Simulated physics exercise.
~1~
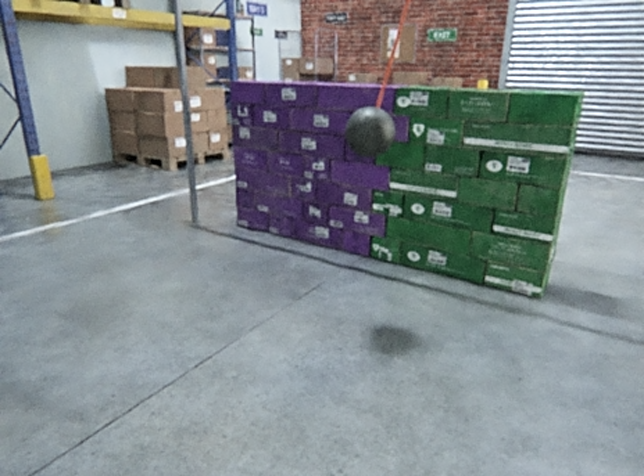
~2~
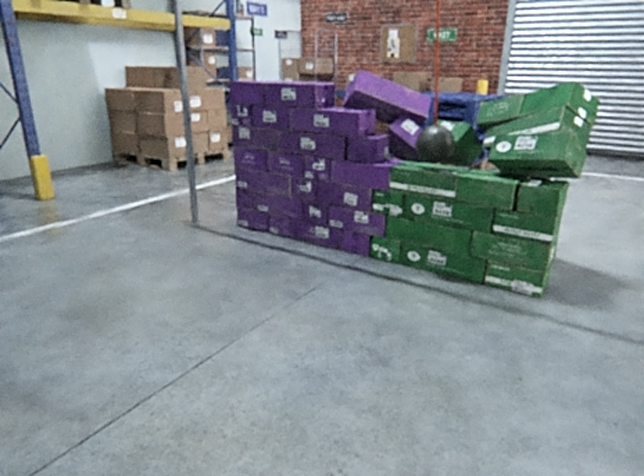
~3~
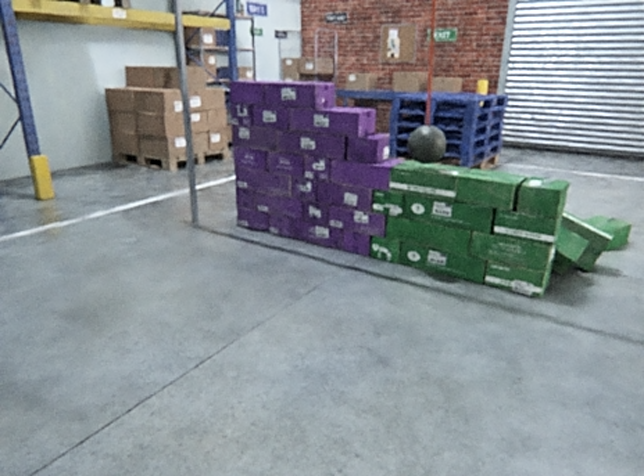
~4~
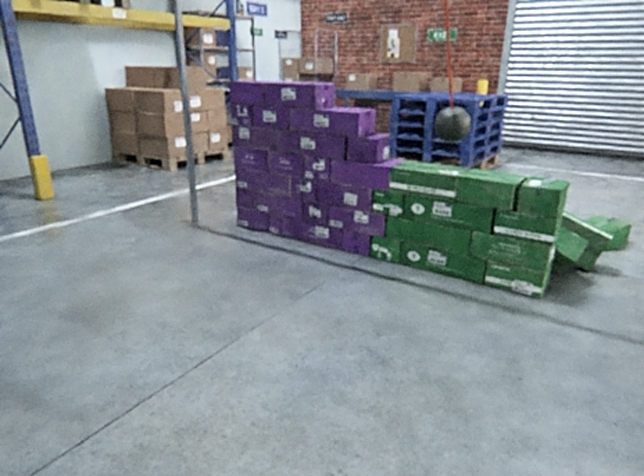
In a warehouse with a concrete floor, seen from a fixed view facing a brick back wall and a roller shutter, a freestanding wall of stacked parcels stands in the middle, purple on the left and green on the right. A dark ball hanging on a line swings in toward it, near where the colours meet. It smashes through the upper part, sending green parcels and a few purple ones tumbling backward. The ball keeps swinging behind the gap. At the end, the upper green rows are gone, some green parcels lie at the right, and the stepped purple side still stands.
